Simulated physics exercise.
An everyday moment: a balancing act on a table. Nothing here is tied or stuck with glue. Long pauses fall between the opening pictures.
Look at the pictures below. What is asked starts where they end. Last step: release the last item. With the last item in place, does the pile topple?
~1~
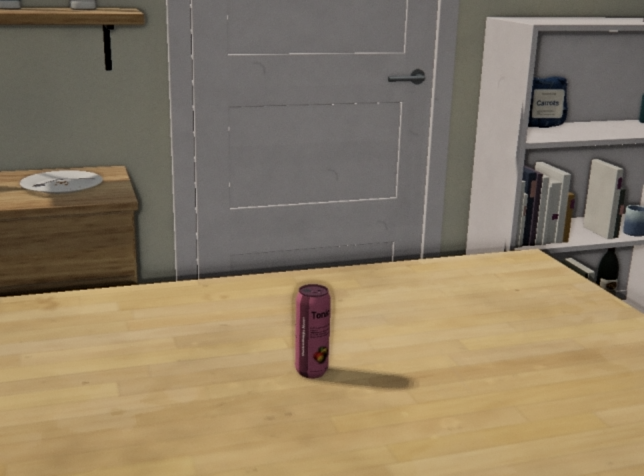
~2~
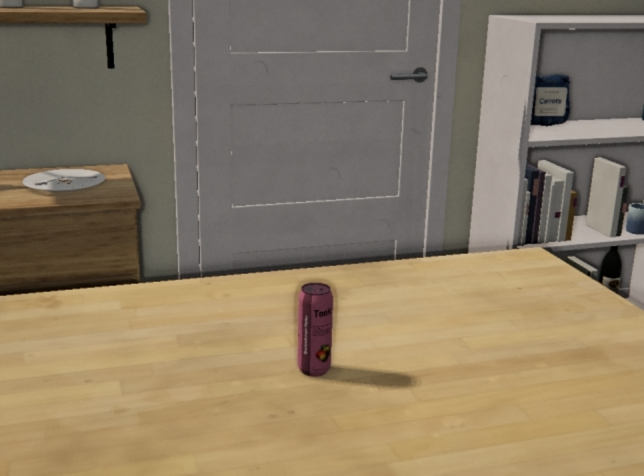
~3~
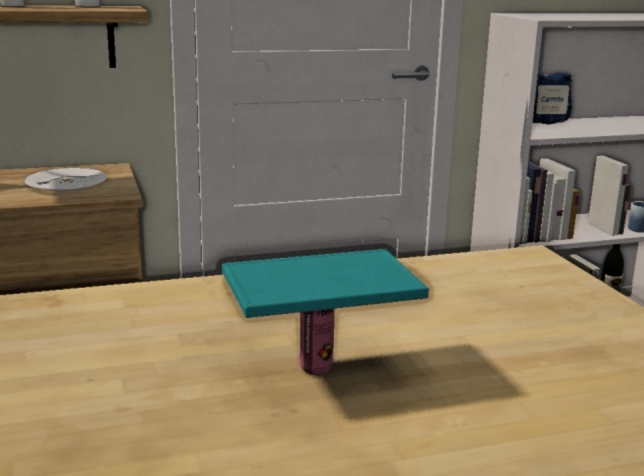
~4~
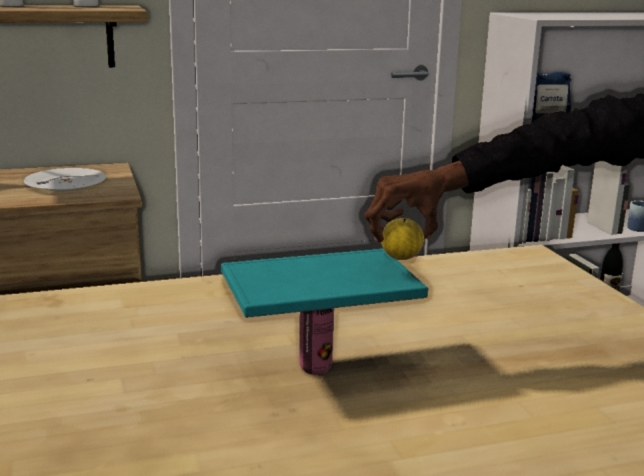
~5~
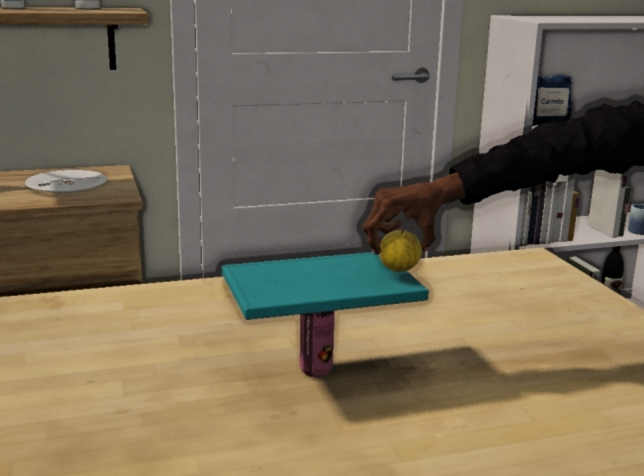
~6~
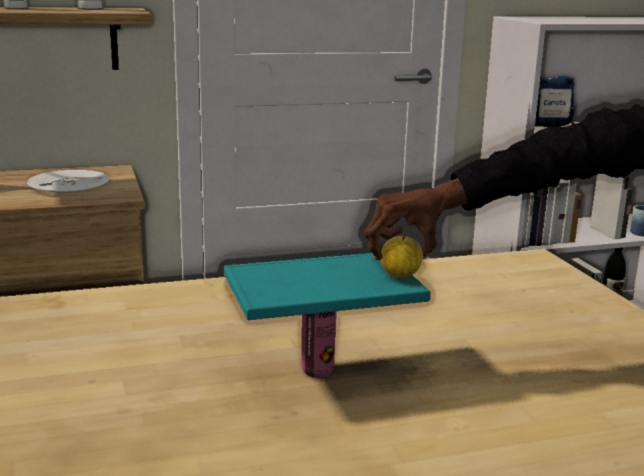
Yes. Comes down.
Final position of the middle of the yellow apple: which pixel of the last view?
Near (431, 352).
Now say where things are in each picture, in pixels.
In the first frame, the last thing is not in view yet; pink can (313, 332).
In the second frame, the last thing is not in view yet; pink can (315, 330).
In the third frame, the last thing is not in view yet; pink can (317, 329).
In the fourth frame, still above its spot; yellow apple (403, 239); pink can (317, 328).
In the fifth frame, still above its spot; yellow apple (400, 251); pink can (317, 331).
In the sixth frame, set down, still held; yellow apple (402, 257); pink can (319, 331).
Then, 0.50 s later than the last frame, yellow apple now fallen; turquoise lid tilted by 65°.
Then, 0.80 s later than the last frame, turquoise lid now fallen; pink can tilted by 47°.
When it is over, fallen, pink can, yellow apple and turquoise lid. End places, in pixels of the last picture, yellow apple near (431, 352). The stack loses its balance.
